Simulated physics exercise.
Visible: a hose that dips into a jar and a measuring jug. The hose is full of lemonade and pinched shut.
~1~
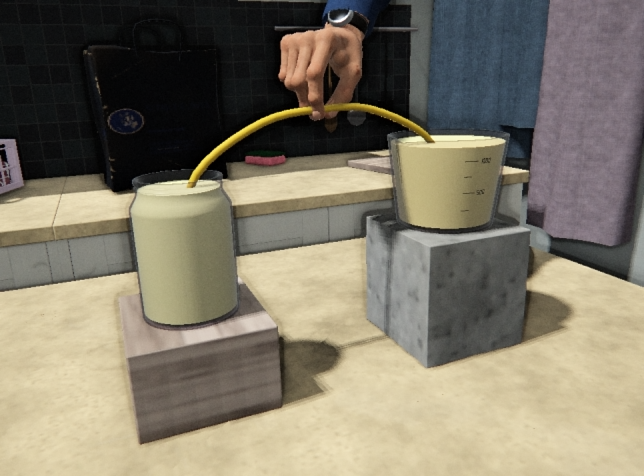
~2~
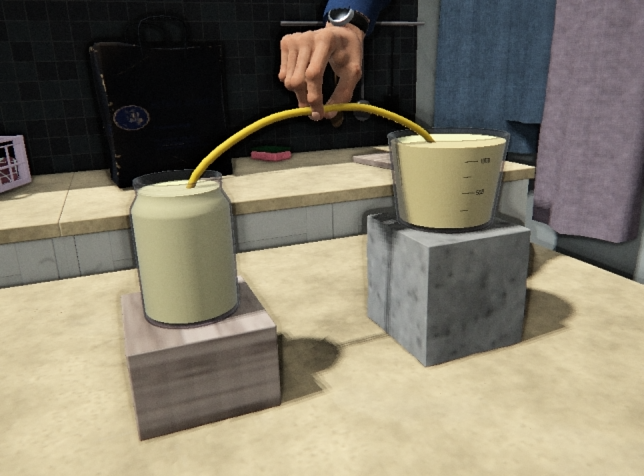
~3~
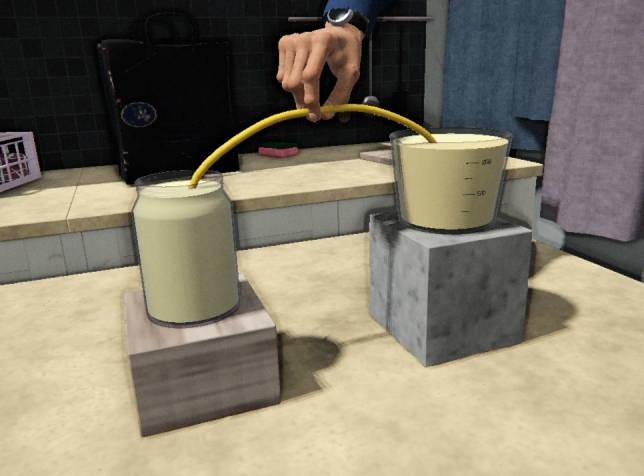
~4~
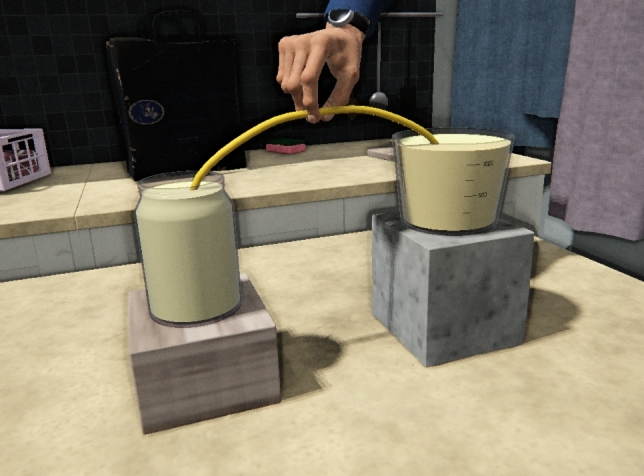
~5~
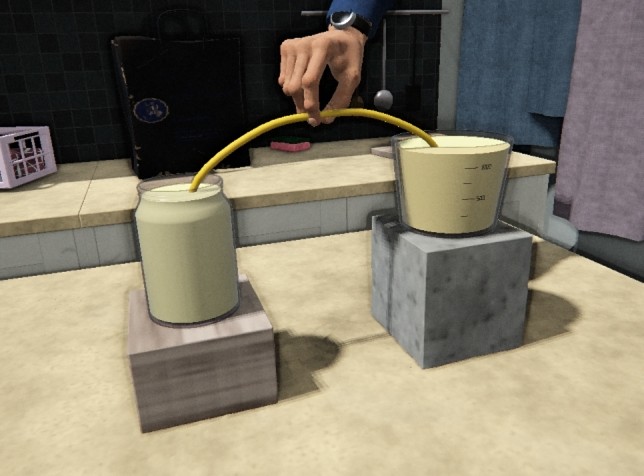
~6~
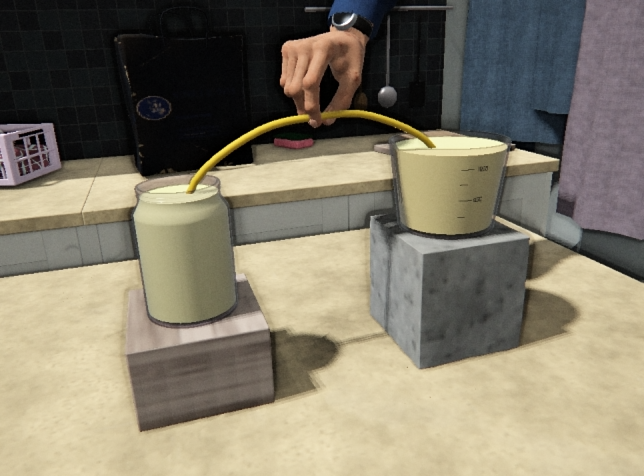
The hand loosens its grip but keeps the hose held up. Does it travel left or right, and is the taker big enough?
Flow goes leftward, and the filling side is too small.
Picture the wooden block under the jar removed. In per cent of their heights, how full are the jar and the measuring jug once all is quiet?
About 100 percent first and 15 percent second.
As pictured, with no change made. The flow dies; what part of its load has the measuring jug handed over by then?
15 per cent, roughly.
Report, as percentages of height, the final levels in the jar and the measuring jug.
In order: 100 %, then 80 %.
Next, the jar is full to the brim; the measuring jug is nearly full.
After that, the jar is full to the brim; the measuring jug is about three quarters full; the lower one has run over; the two surfaces are level.
Finally, the jar is full to the brim; the measuring jug is about three quarters full; the lower one has run over; the two surfaces are level.
